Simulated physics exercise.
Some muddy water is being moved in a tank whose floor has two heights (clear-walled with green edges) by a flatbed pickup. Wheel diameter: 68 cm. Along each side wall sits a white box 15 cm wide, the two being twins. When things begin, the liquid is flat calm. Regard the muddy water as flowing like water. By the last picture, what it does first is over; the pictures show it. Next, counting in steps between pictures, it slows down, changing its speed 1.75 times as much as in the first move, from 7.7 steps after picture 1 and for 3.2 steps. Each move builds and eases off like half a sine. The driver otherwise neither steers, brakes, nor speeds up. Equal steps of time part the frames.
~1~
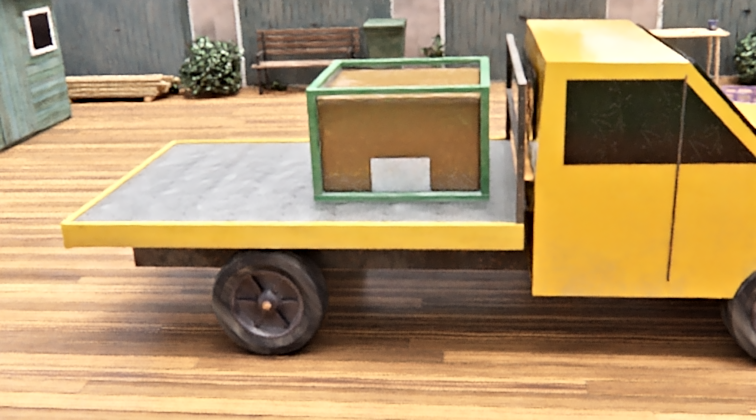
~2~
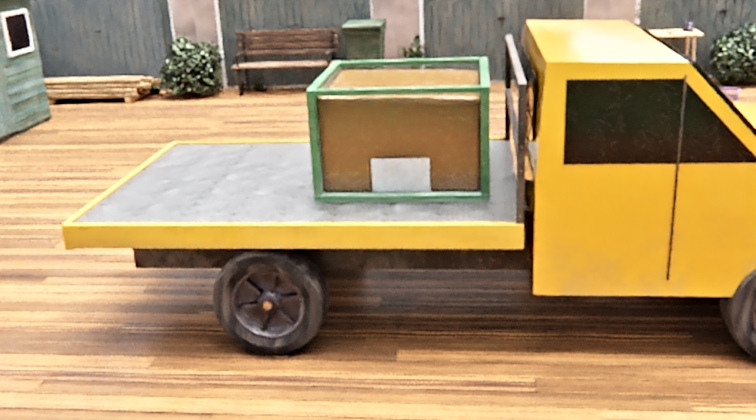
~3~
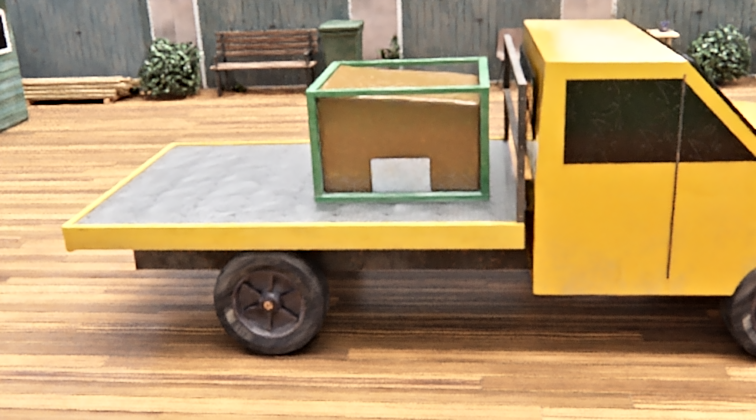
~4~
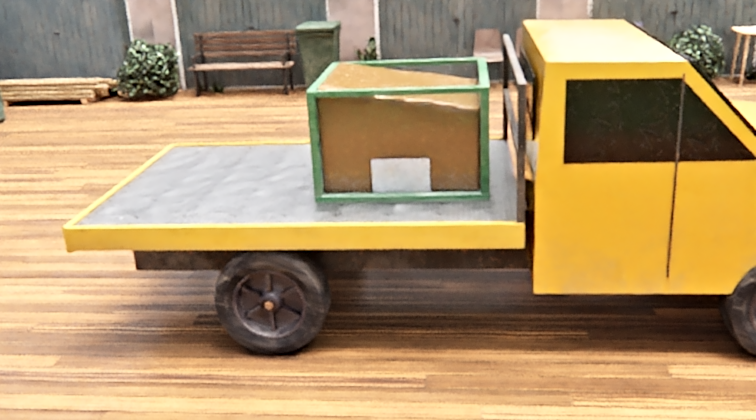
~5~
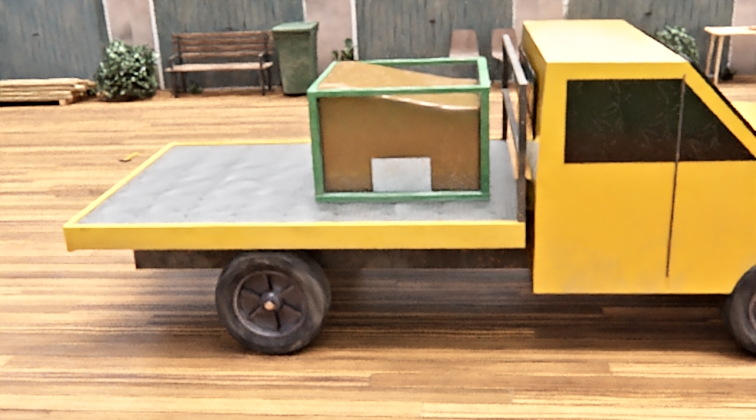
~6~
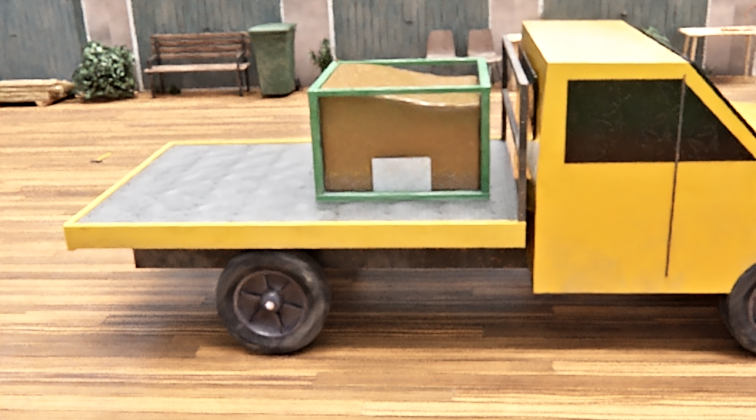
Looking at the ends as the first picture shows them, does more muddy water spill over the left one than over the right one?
No, the right one gets more.
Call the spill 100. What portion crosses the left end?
Some 20 per cent of it.
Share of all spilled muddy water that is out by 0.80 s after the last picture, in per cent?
Roughly 20 per cent by then.
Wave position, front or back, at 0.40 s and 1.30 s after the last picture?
Heap position: Fore end, then aft end.
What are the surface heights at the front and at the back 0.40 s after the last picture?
Close to 64 cm at the front end and 52 cm at the back end.
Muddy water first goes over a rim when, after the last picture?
It happens at some 0.8 s.
Another 0.40 s on from the last picture, front 65 cm, middle 57 cm, back 51 cm above the lowest part of the floor; no loss so far.
Another 0.80 s on from the last picture, front 64 cm, middle 58 cm, back 45 cm above the lowest part of the floor; the loss stands at 1 per cent, over the right end.
Another 1.30 s on from the last picture, front 44 cm, middle 53 cm, back 66 cm above the lowest part of the floor; the loss stands at 3 per cent, over the right end.
Another 3.63 s on from the last picture, the loss stands at 5 per cent, over the right end, a little elsewhere; the right end has passed 4 per cent and the left end 1.
